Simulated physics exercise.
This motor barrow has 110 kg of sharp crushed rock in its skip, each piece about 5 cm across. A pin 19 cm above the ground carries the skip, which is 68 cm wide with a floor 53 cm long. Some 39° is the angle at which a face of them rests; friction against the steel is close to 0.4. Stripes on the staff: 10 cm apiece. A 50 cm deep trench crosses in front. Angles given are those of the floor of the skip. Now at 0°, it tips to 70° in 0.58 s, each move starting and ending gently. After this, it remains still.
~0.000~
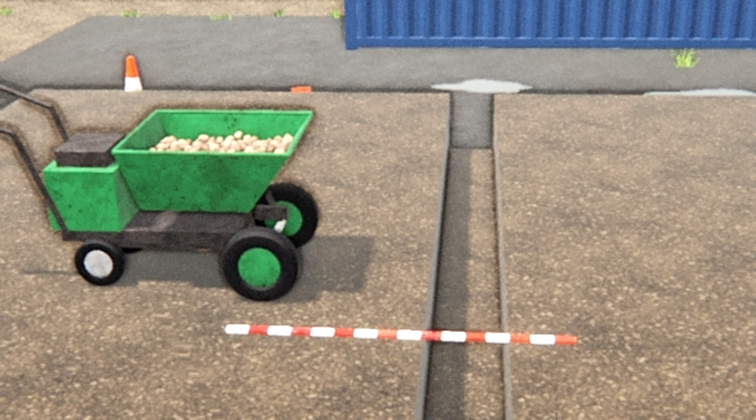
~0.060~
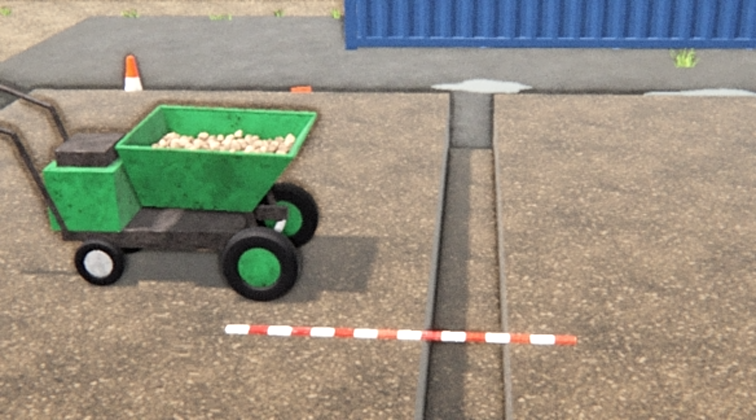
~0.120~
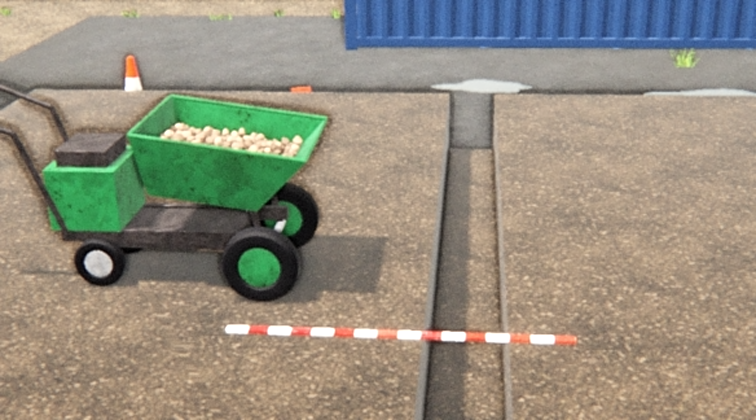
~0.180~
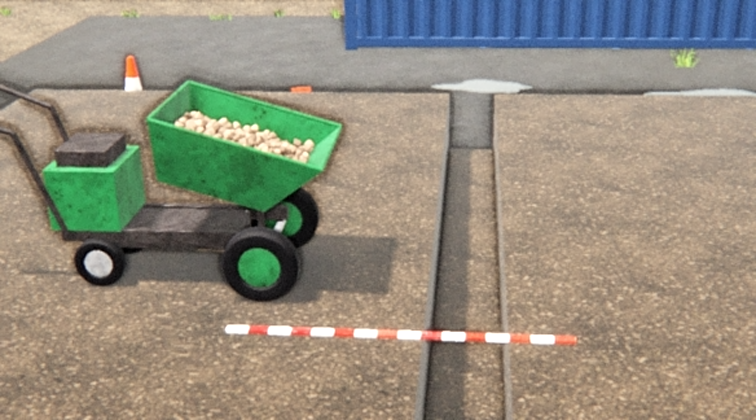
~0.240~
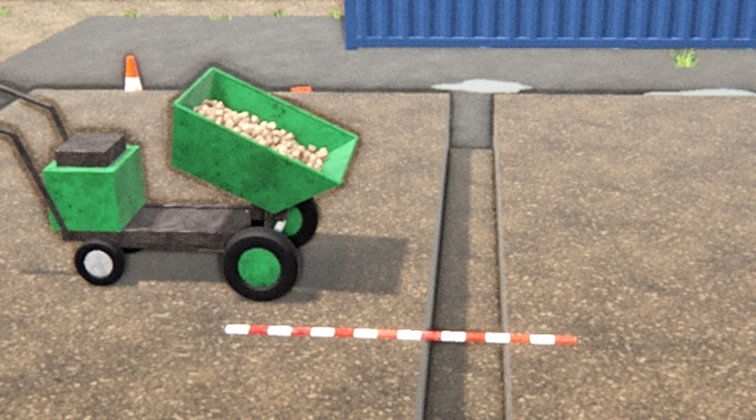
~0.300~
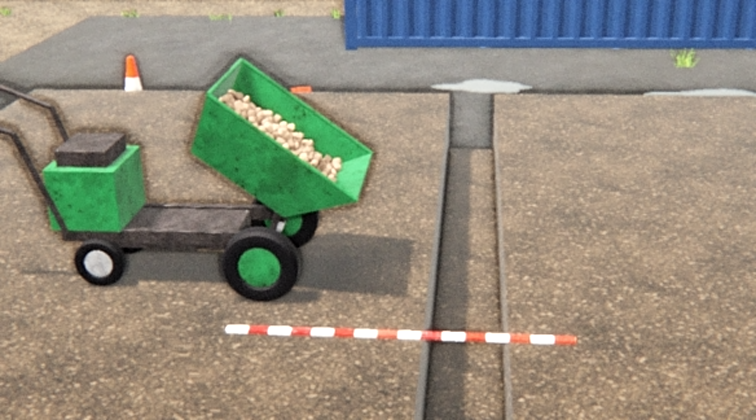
The footage shows a green motor barrow loaded with pale stones standing left of a narrow trench, near a red-and-white striped staff; its skip tilts forward to the right, slowly at first and then steeply, while the wheels stay still.
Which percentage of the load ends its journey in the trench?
Roughly 67 per cent.
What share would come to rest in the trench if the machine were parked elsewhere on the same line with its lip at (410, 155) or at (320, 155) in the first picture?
Roughly 15 per cent, then 85 per cent.
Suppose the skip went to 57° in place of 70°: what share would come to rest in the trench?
About 25%.
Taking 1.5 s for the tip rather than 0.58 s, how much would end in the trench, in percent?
Then roughly 40 percent.
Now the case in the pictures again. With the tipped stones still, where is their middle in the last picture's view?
Roughly at pixel (467, 353).
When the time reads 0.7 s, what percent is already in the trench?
Around 5 per cent of it, at that instant.
After 0.4 s the floor is at 58°; 100 % in the skip; the foremost stones are at (355, 210).
After 0.7 s the floor is at 70°; 83 % in the skip, 11 % short of the trench, 6 % in the trench; the foremost stones are at (448, 295).
After 1.0 s the floor is at 70°; 28 % in the skip, 14 % short of the trench, 58 % in the trench; the foremost stones are at (499, 336).
After 3.0 s the floor is at 70°; 17 % in the skip, 16 % short of the trench, 67 % in the trench; the foremost stones are at (499, 346).
